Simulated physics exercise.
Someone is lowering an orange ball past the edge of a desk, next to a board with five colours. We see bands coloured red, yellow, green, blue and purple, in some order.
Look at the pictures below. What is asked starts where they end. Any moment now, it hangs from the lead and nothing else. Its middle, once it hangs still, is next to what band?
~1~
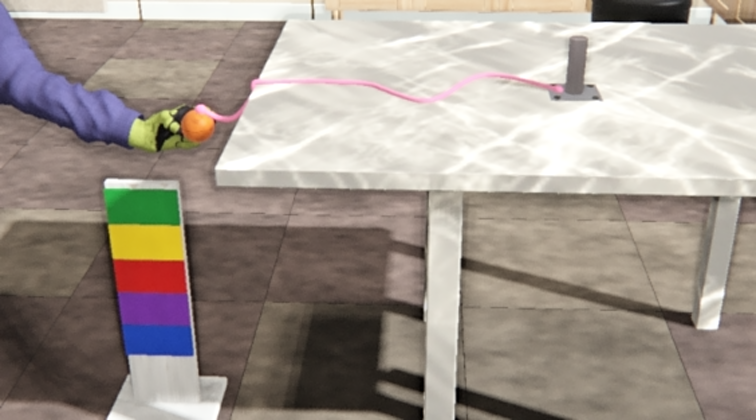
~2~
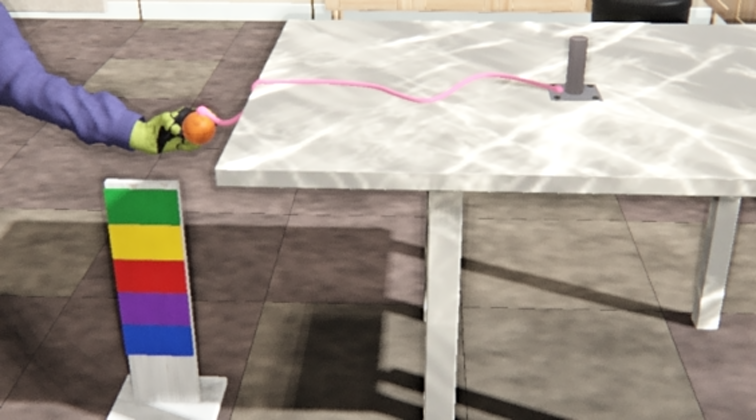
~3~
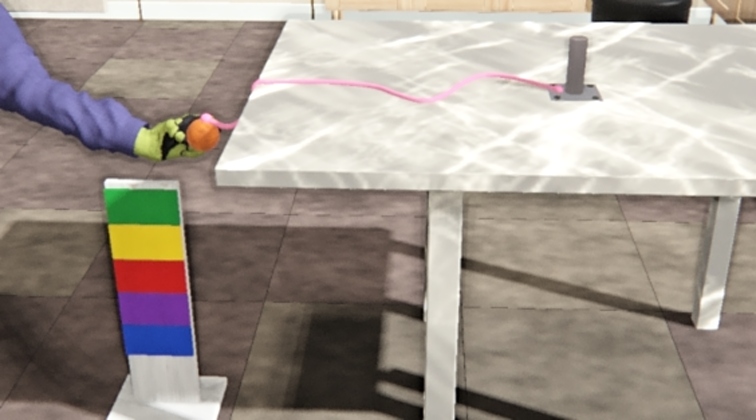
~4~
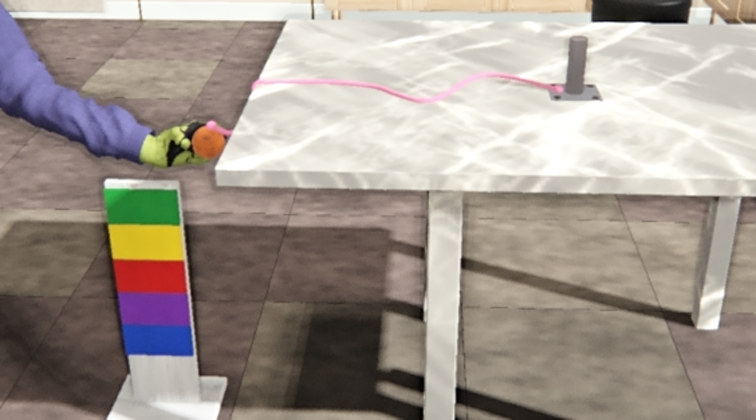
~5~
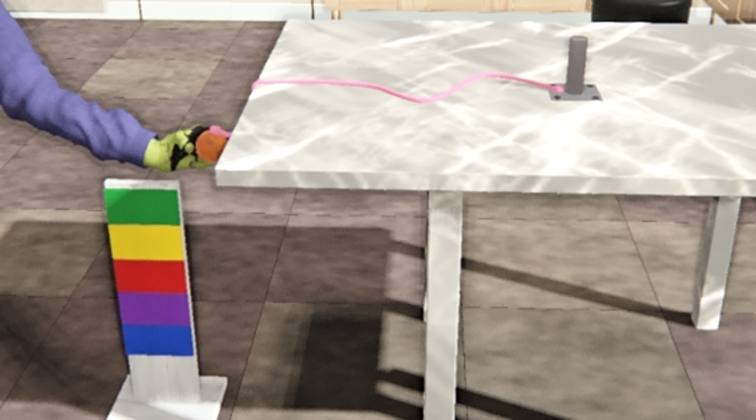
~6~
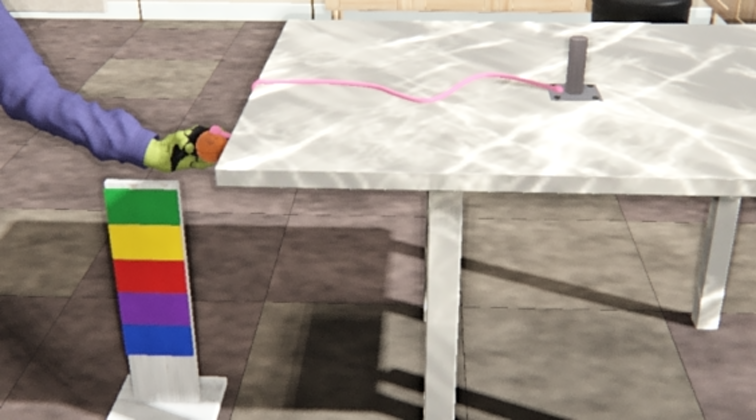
Next to the yellow one.
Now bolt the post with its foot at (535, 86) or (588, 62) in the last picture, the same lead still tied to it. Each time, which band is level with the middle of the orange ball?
The first case gives red, the second gives green.
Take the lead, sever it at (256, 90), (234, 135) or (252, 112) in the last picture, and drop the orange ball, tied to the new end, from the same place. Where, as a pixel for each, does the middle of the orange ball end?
(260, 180), (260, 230), (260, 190).
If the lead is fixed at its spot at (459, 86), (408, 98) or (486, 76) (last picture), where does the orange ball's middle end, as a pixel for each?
In order of the tries: About (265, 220), then (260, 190), then (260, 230).
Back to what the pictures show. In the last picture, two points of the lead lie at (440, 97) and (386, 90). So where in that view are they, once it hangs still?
Roughly (386, 89) for the first and (317, 87) for the second.
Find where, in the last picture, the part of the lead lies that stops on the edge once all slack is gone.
Roughly (330, 83).
A little later, ball near (251, 234); level with yellow.
Next, ball near (263, 245); level with yellow.
When it is over, ball near (259, 247); level with yellow. The lead holds its middle at yellow.
